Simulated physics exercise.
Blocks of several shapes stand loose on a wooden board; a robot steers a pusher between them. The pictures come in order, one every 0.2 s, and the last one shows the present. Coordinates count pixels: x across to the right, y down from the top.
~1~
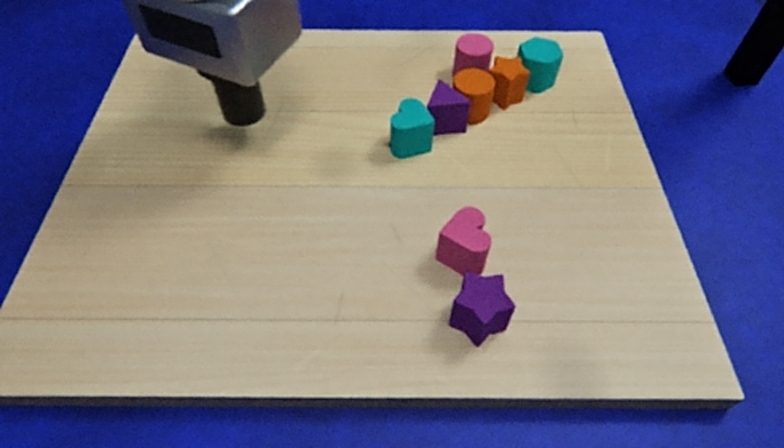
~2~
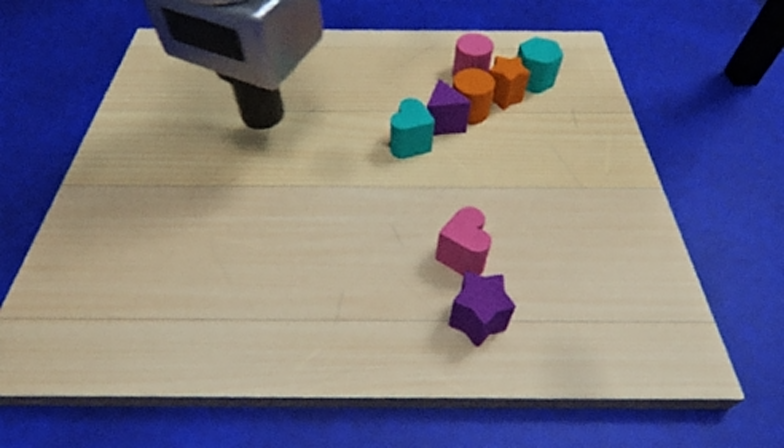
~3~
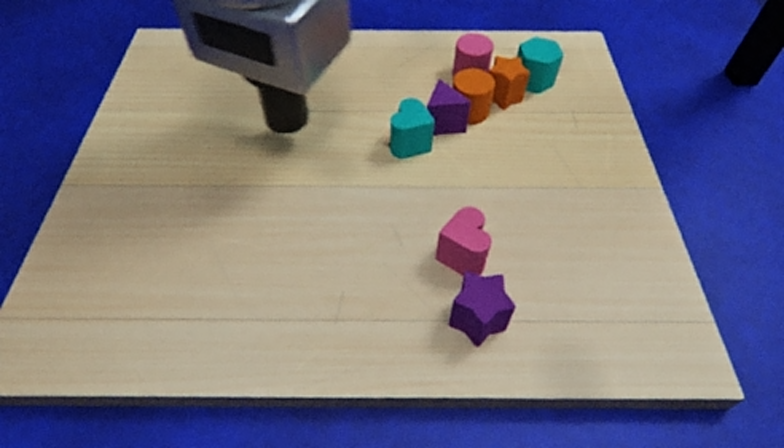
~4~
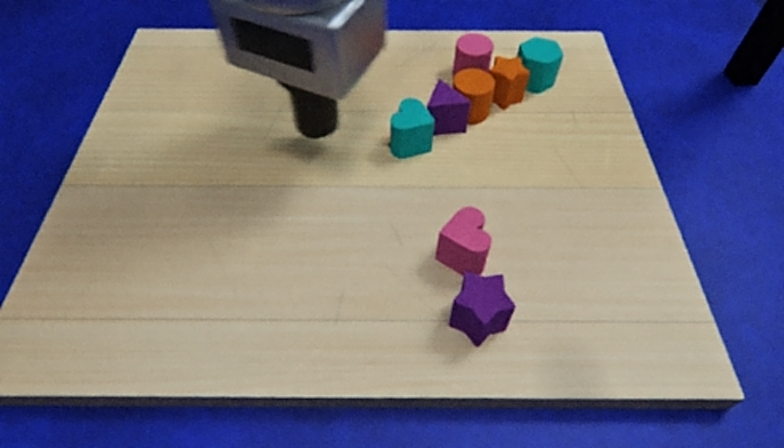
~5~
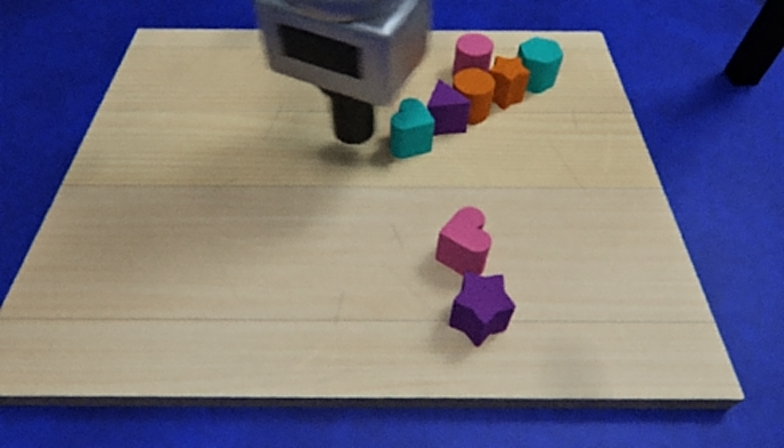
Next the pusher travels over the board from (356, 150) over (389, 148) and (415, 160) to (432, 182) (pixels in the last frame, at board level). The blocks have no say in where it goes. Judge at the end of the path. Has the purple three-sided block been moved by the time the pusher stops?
The answer is yes.
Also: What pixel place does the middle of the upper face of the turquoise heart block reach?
When the path ends, it will be at (458, 127).
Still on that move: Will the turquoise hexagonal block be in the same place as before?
I believe so.
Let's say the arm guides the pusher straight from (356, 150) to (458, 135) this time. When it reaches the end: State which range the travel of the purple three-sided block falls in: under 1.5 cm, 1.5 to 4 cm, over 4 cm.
Net shift: Above 4 cm.
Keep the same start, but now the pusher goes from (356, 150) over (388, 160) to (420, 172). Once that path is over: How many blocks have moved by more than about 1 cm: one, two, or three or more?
Blocks moved: One.
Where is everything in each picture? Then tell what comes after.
The first frame shows pusher tip (245, 112); block tops, turquoise heart block (411, 114); purple three-sided block (446, 95); orange disc (474, 80); orange star-shaped block (510, 66); turquoise hexagonal block (542, 49).
The second frame shows pusher (263, 115); blocks unchanged.
The third frame shows pusher (287, 119); blocks unchanged.
The fourth frame shows pusher (318, 124); blocks unchanged.
The fifth frame shows pusher (354, 130); turquoise heart block (411, 114); purple three-sided block (446, 95); orange disc (474, 80); orange star-shaped block (510, 66); turquoise hexagonal block (542, 49).
On the path given first. Halfway along, pusher (405, 131); turquoise heart block (444, 119), turned 30° anticlockwise; purple three-sided block (460, 93), turned 20° anticlockwise; orange disc (480, 76); orange star-shaped block (511, 64), turned 10° clockwise.
At the end, pusher (434, 162); turquoise heart block (458, 127), turned 60° anticlockwise; purple three-sided block (461, 94), turned 30° anticlockwise; orange disc (480, 76); orange star-shaped block (511, 64), turned 15° clockwise; turquoise hexagonal block in place.
